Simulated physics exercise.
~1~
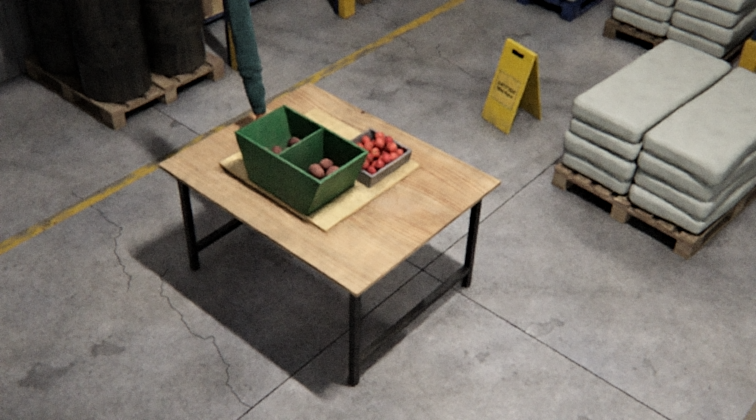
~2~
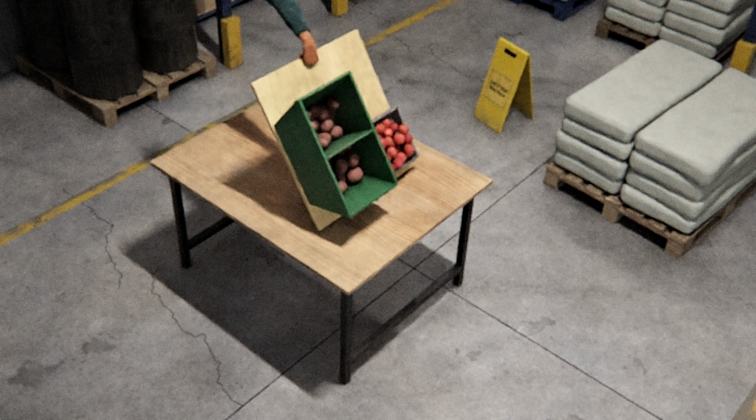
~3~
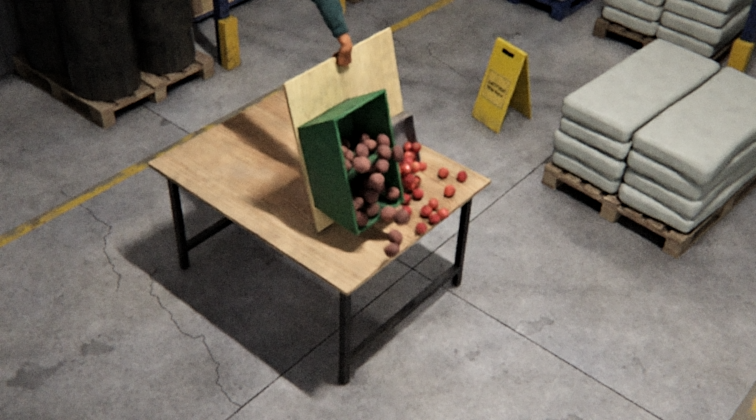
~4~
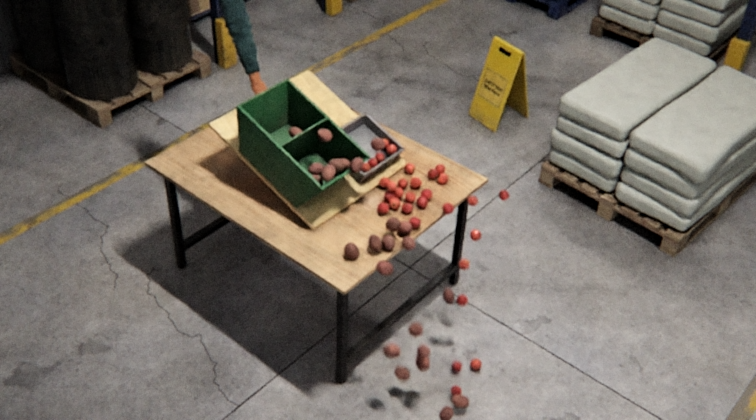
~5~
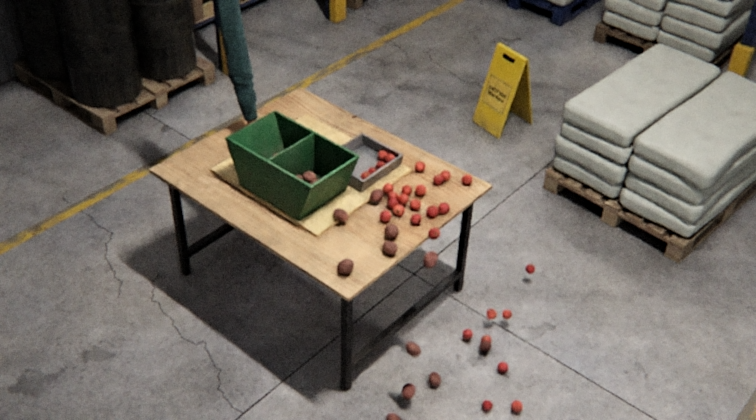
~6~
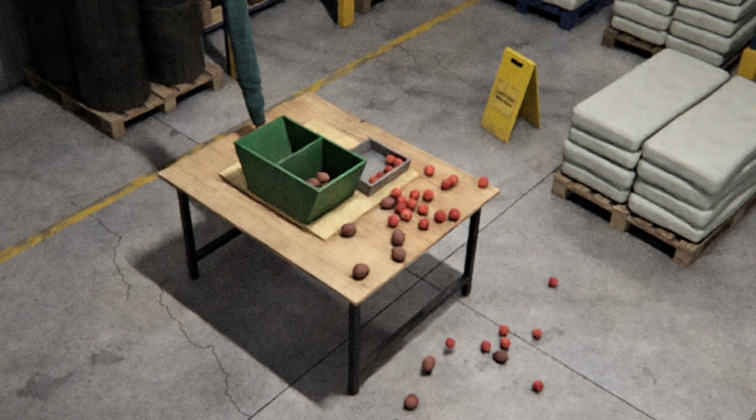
In a warehouse, a hand tips a board, spilling tomatoes and potatoes, then lowers it flat.
